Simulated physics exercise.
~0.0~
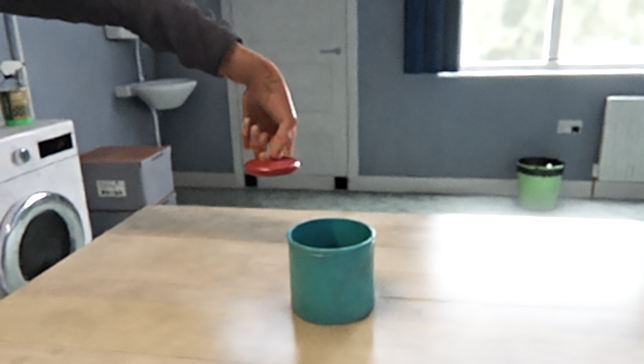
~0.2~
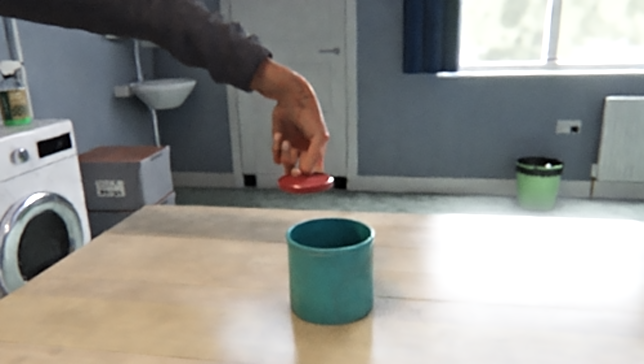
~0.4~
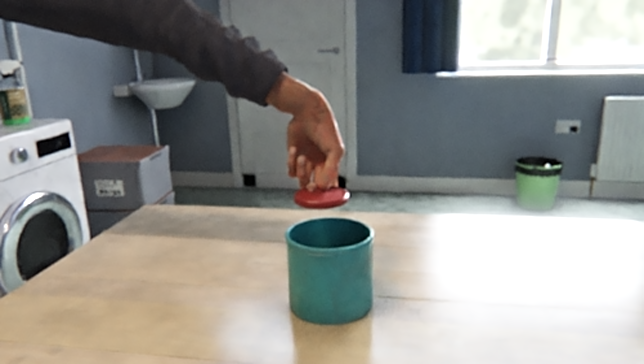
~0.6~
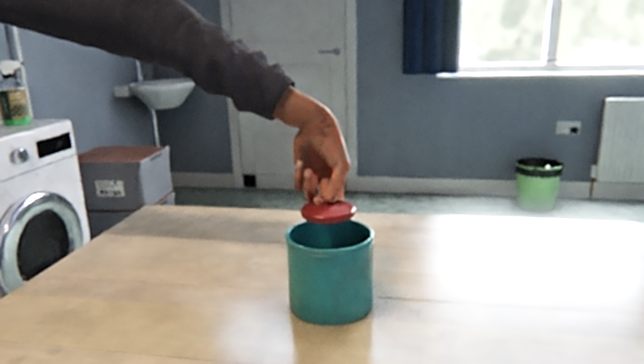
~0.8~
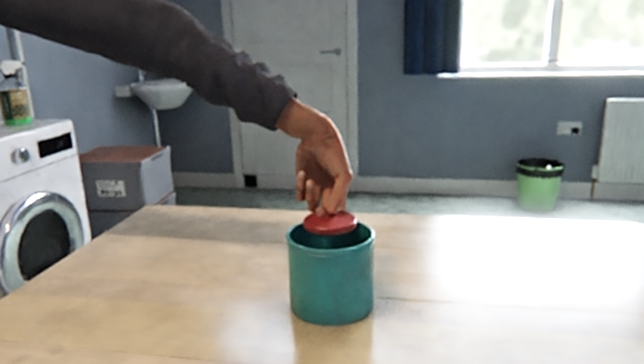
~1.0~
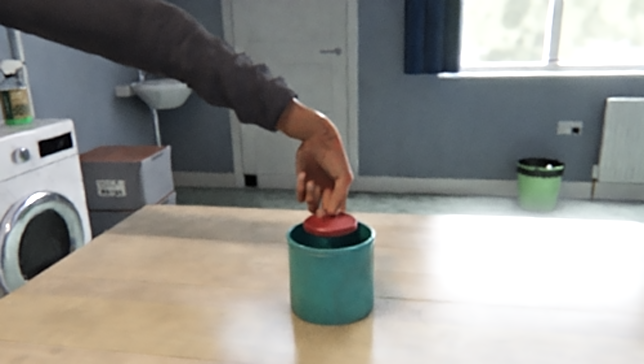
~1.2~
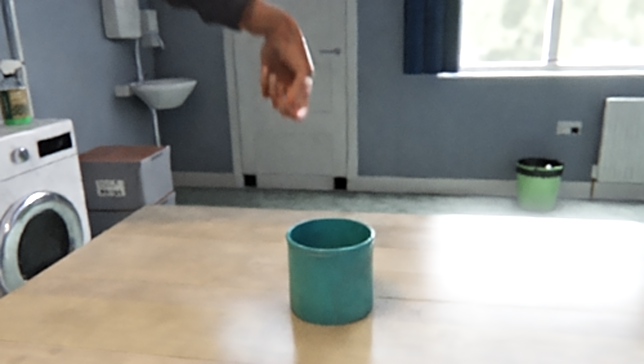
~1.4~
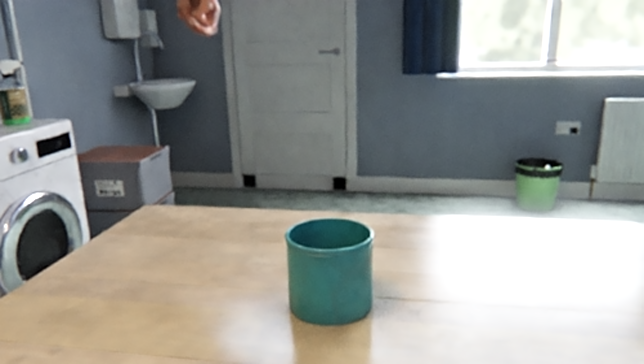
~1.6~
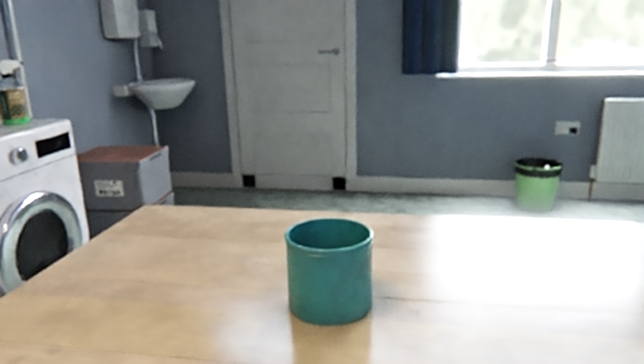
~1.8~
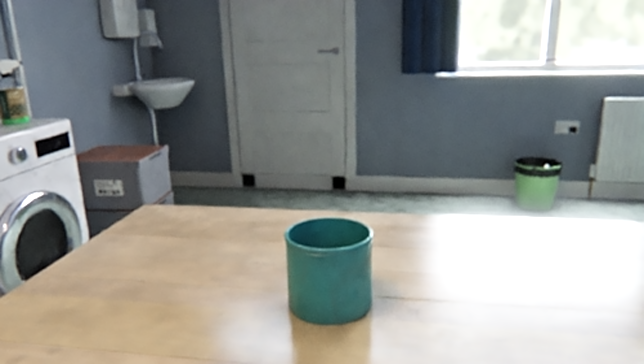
The footage shows a hand carrying a red coaster rightward and down to the mouth of a teal pot on a wooden table, then letting go and withdrawing, as the coaster drops inside out of view and the pot stays in place.
